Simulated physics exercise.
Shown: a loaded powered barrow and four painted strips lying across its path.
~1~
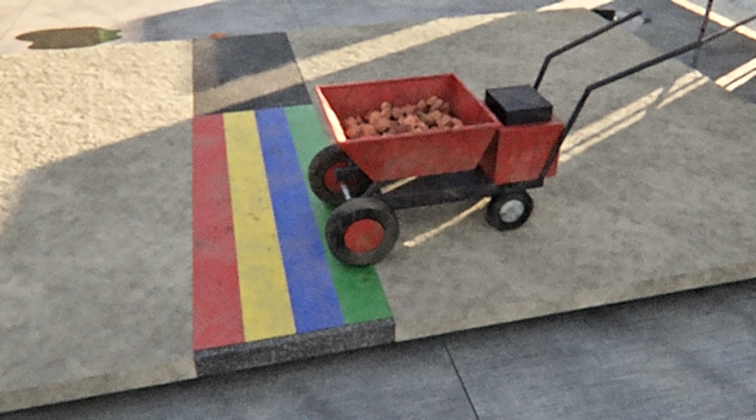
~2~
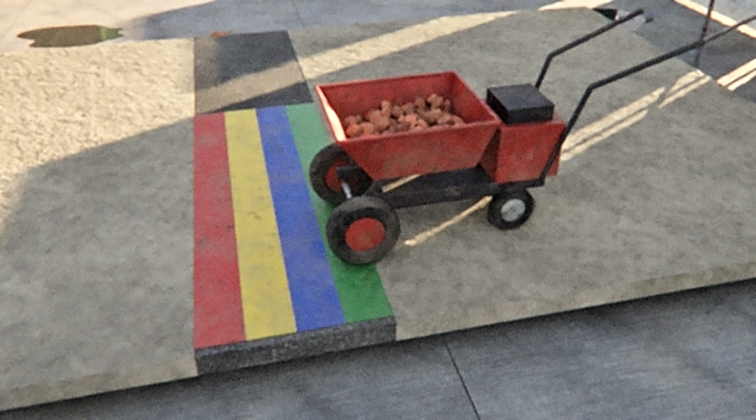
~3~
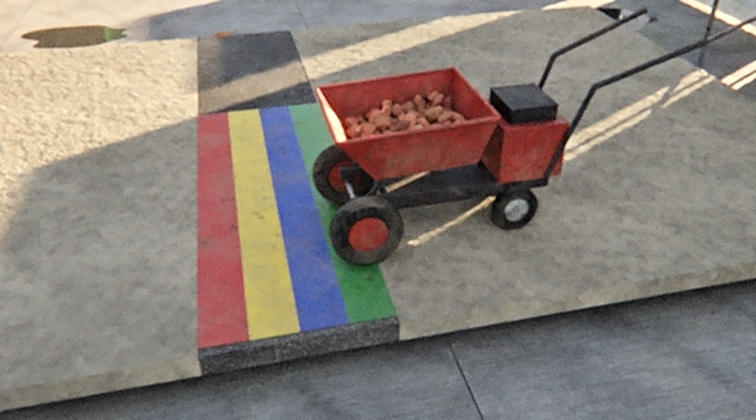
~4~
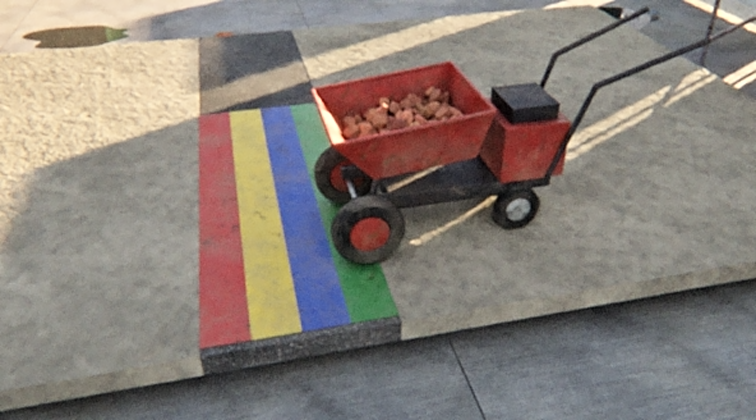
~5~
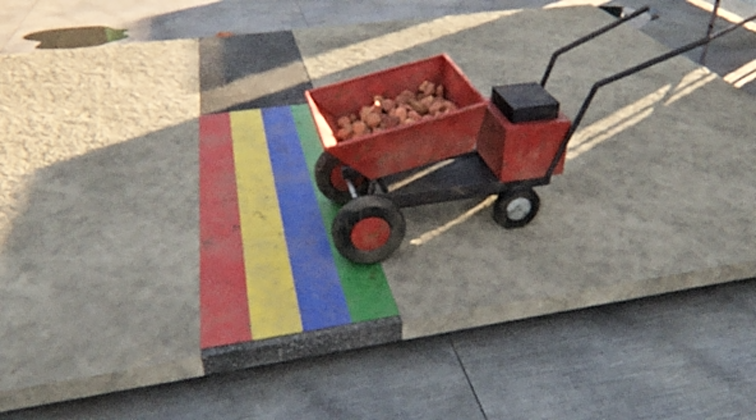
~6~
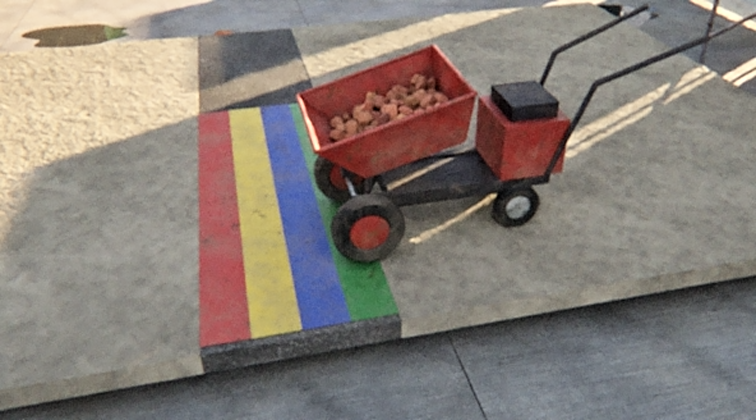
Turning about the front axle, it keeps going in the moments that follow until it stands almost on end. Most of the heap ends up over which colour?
It ends up mostly over red.
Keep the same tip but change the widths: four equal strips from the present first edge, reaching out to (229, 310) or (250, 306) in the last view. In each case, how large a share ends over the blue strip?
The first gives around 0 %, the second around 0 %.
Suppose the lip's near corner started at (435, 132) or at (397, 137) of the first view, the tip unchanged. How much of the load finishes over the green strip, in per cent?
30 % and 0 %.
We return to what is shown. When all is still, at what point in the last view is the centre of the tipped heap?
Once nothing moves, the middle sits near (230, 239).
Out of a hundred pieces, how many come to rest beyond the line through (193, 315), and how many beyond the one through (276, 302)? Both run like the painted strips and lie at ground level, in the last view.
About 20 and 80 %.
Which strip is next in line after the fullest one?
Second place goes to the yellow strip.
Soon, skip tipped well over; all in the skip.
A while on, skip tipped steeply; nearly all in the skip; a stray few over the yellow strip; a stray few over the red strip.
Towards the end, skip tipped right over; about a third in the skip; a stray few over the blue strip; about a quarter over the yellow strip; about a third over the red strip; about a quarter off the paint.
Finally, skip tipped right over; a small part in the skip; none over the green strip; a stray few over the blue strip; about a quarter over the yellow strip; about a third over the red strip; about a quarter off the paint.
